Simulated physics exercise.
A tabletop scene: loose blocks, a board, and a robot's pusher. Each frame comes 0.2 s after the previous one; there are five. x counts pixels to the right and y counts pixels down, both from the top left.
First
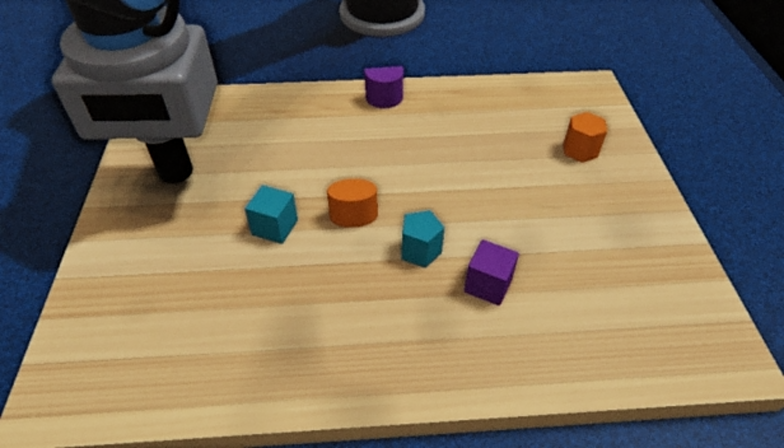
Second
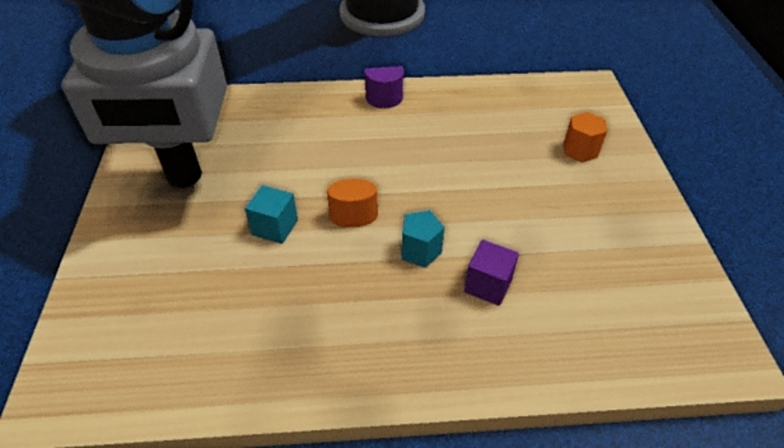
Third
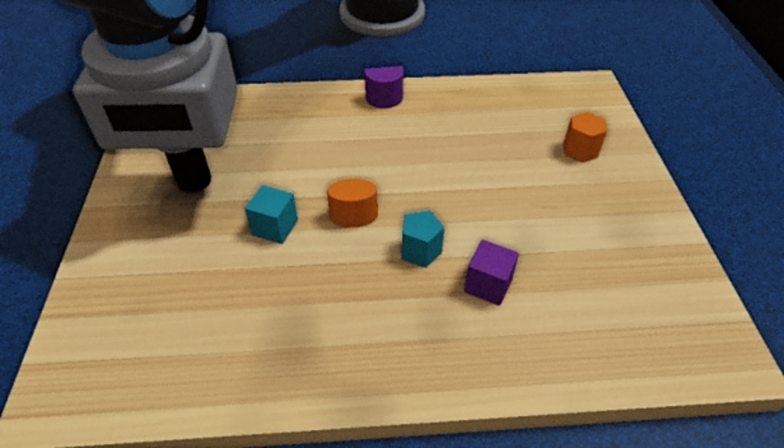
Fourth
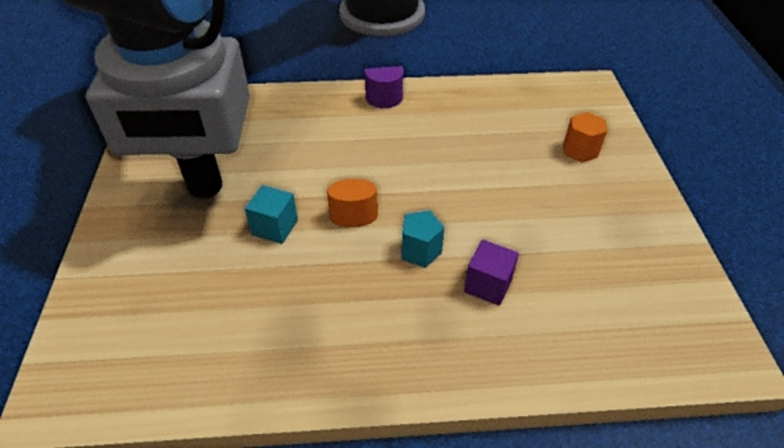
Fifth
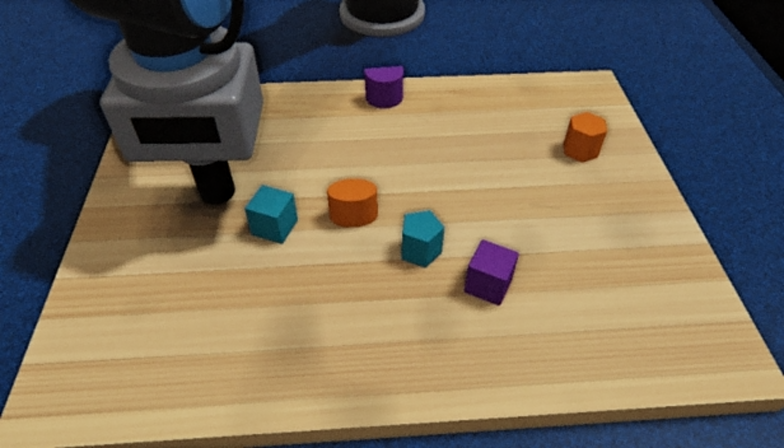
At first, a gray robot arm with a black pusher stands at the upper left of a wooden board scattered with turquoise, orange and purple blocks. The pusher then moves a short way right and slightly down, drawing close to the turquoise four-sided block, while all the blocks stay still.
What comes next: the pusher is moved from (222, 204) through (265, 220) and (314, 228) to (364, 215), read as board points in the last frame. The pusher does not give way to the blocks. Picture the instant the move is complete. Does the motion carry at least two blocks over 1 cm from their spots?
Final answer: Yes.
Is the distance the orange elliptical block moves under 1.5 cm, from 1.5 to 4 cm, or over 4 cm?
Beyond 4 cm.
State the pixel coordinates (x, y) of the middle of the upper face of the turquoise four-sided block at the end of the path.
I expect it at (322, 228).
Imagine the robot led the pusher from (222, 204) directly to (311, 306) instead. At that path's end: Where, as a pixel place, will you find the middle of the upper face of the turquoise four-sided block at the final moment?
The point I'd pick in the picture is (288, 206).
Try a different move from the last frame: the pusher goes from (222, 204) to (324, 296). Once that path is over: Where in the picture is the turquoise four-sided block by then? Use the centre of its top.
I'd expect the centre of its top face to be at (303, 208).
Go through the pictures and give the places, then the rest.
The first frame shows pusher tip at (177, 173); block tops, turquoise four-sided block at (269, 200); orange elliptical block at (352, 189); turquoise pentagon at (422, 225).
The second frame shows pusher at (185, 178); blocks unchanged.
The third frame shows pusher at (195, 182); blocks unchanged.
The fourth frame shows pusher at (206, 188); blocks unchanged.
The fifth frame shows pusher at (218, 194); turquoise four-sided block at (269, 200); orange elliptical block at (352, 189); turquoise pentagon at (422, 225).
On the path given first. One third of the way, pusher at (263, 210); turquoise four-sided block at (286, 210), turned 15° clockwise.
Two thirds of the way, pusher at (313, 217); turquoise four-sided block at (321, 227), turned 55° clockwise.
At the end, pusher at (364, 205); turquoise four-sided block at (322, 228), turned 55° clockwise; orange elliptical block at (402, 179); turquoise pentagon in place.
